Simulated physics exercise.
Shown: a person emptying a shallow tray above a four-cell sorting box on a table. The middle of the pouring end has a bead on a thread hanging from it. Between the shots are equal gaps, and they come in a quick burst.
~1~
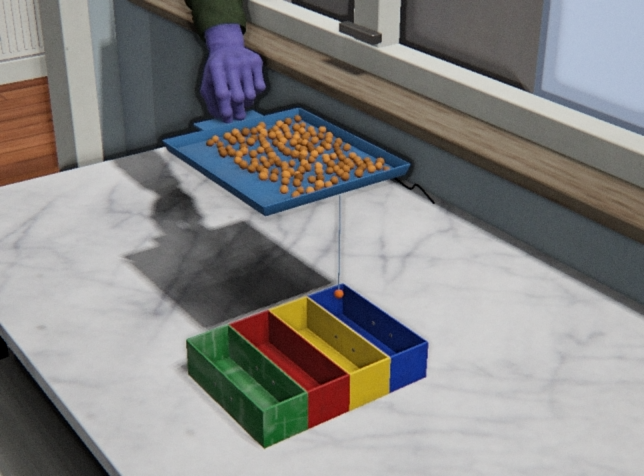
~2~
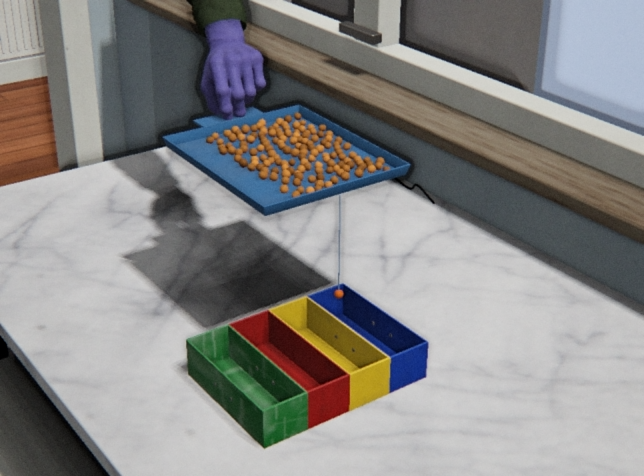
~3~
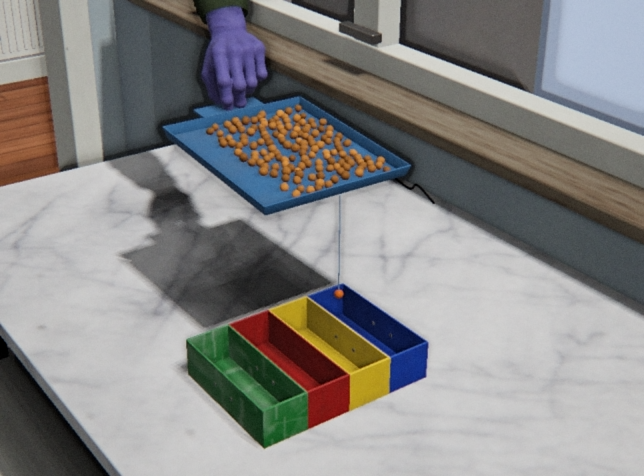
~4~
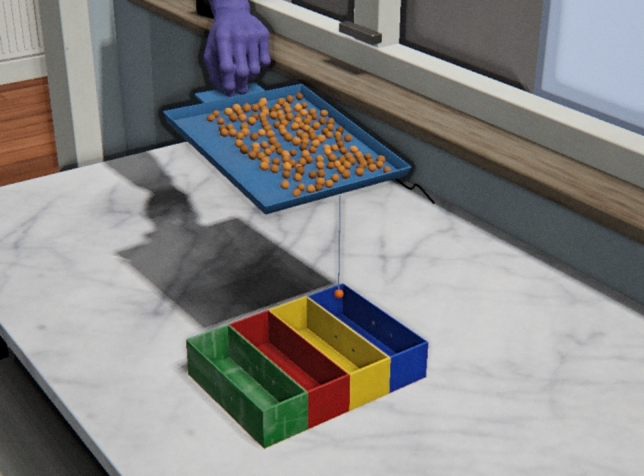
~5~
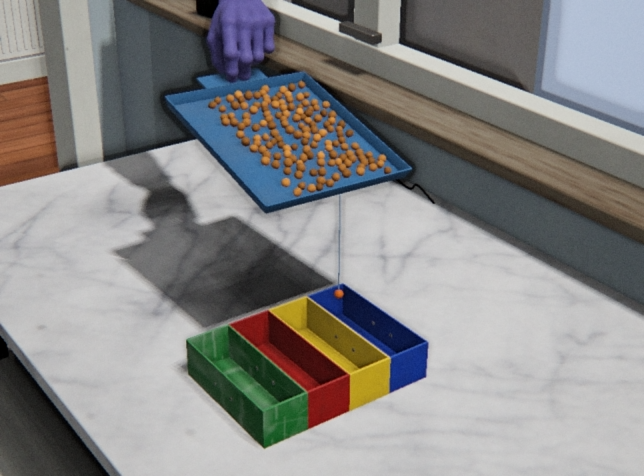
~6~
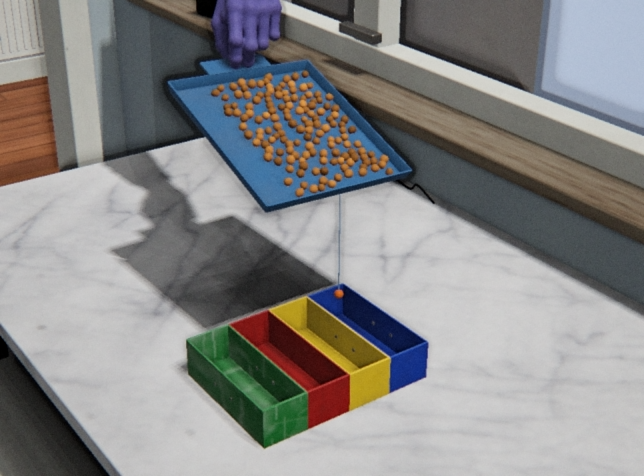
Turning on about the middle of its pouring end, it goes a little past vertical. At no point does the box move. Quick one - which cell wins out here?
The blue one wins out.
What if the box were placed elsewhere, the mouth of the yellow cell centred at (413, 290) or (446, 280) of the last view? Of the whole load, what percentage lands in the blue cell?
First 0 per cent, second 0 per cent.
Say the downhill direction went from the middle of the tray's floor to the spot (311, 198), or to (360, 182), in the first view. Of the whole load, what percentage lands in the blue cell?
I'd put it at some 20 % and then some 10 %.
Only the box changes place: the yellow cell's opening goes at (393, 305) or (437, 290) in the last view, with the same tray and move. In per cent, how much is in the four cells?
First case around 90 %, second case around 80 %.
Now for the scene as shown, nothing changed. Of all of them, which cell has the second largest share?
That is yellow.
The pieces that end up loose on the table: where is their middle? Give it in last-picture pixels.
Once everything settles, the pieces are centred near (429, 335).
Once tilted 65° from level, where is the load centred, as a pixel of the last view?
(358, 159).
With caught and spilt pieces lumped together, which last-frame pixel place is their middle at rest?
Near (392, 352).
Just after the last frame, tray tipped steeply; almost all on the tray; about a tenth falling or outside the box.
A moment on, tray tipped past a quarter turn; roughly two thirds on the tray; just a few in the red cell; just a few in the blue cell; roughly a quarter falling or outside the box.
Further on, tray tipped past a quarter turn; roughly a quarter in the blue cell; about a tenth in the yellow cell; just a few in the red cell; roughly half falling or outside the box.
When it is over, tray tipped past a quarter turn; roughly a quarter in the blue cell; about a tenth in the yellow cell; just a few in the red cell; not one in the green cell; roughly half outside the box.
